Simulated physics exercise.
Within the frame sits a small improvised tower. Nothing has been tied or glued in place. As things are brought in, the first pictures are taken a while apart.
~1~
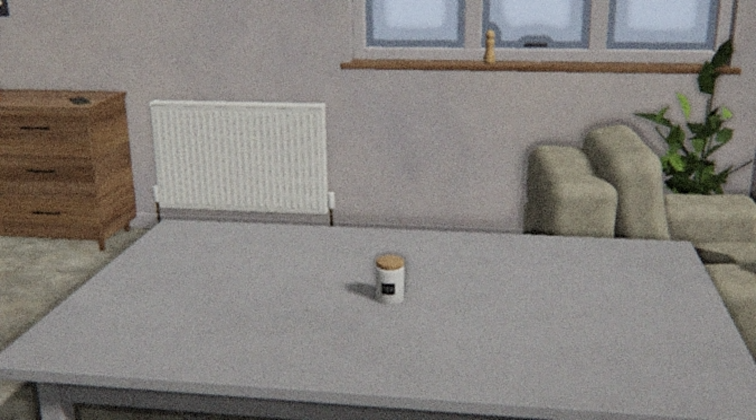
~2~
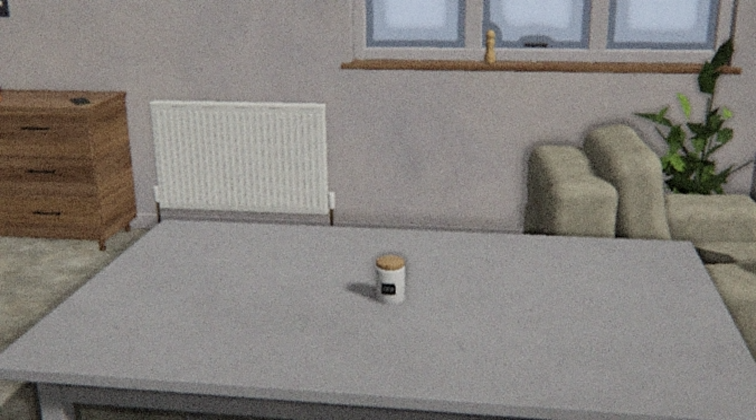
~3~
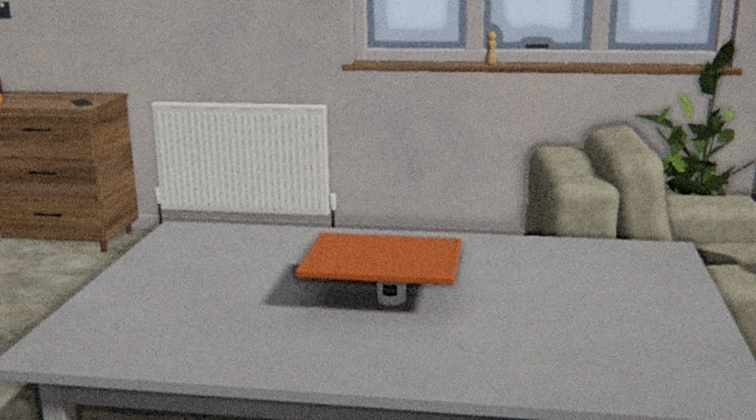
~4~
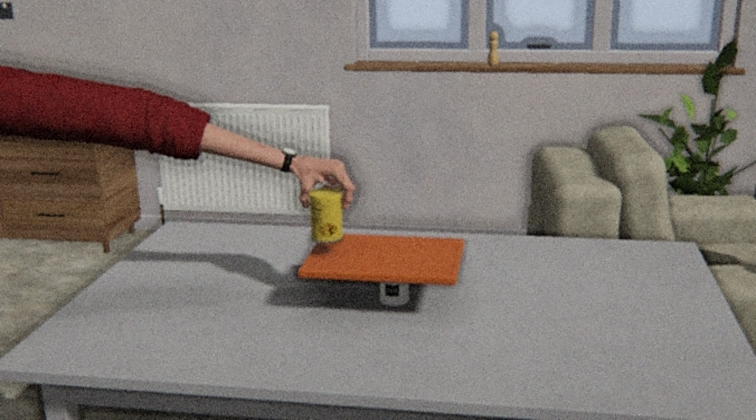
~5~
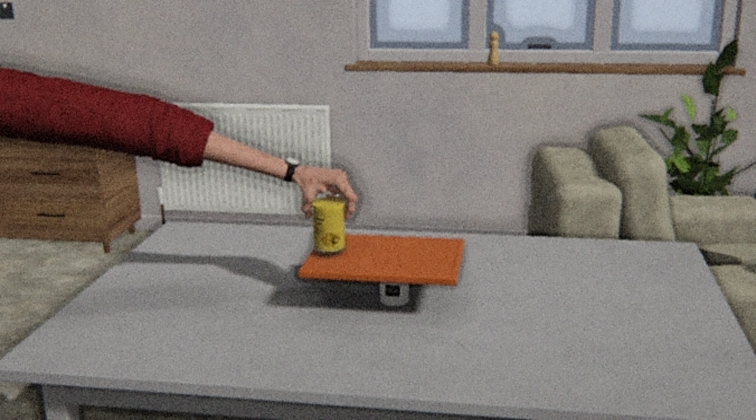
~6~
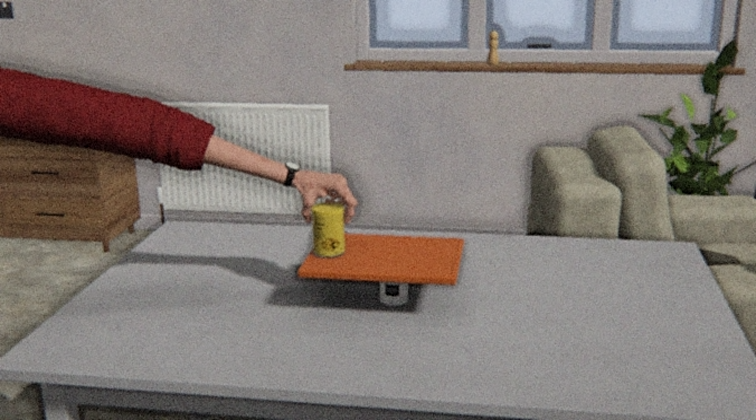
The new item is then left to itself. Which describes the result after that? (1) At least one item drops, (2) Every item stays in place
1, at least one item drops.
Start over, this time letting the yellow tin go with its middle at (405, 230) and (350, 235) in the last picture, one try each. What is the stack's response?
On the first try it stays put; on the second try it falls down.
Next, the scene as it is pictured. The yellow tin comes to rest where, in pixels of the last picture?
Near (235, 280).
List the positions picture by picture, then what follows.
The last thing is not in view yet, in the first picture.
The last thing is not in view yet, in the second picture.
The last thing is not in view yet; orange lid (382, 257), in the third picture.
On its way; yellow tin (326, 215); orange lid (385, 257), in the fourth picture.
On its way; yellow tin (329, 226); orange lid (385, 258), in the fifth picture.
In place under the hand; yellow tin (329, 230); orange lid (384, 257), in the sixth picture.
Then, 0.40 s later than the last frame, yellow tin now fallen; orange lid tilted by 36°.
Then, 0.50 s later than the last frame, orange lid tilted by 29°.
Then, 0.70 s later than the last frame, orange lid now fallen.
Then, 0.80 s later than the last frame, things are still on the move.
When it is over, fallen, orange lid and yellow tin; white jar as before. End places, in pixels of the last picture, yellow tin near (235, 280). The stack loses its balance.
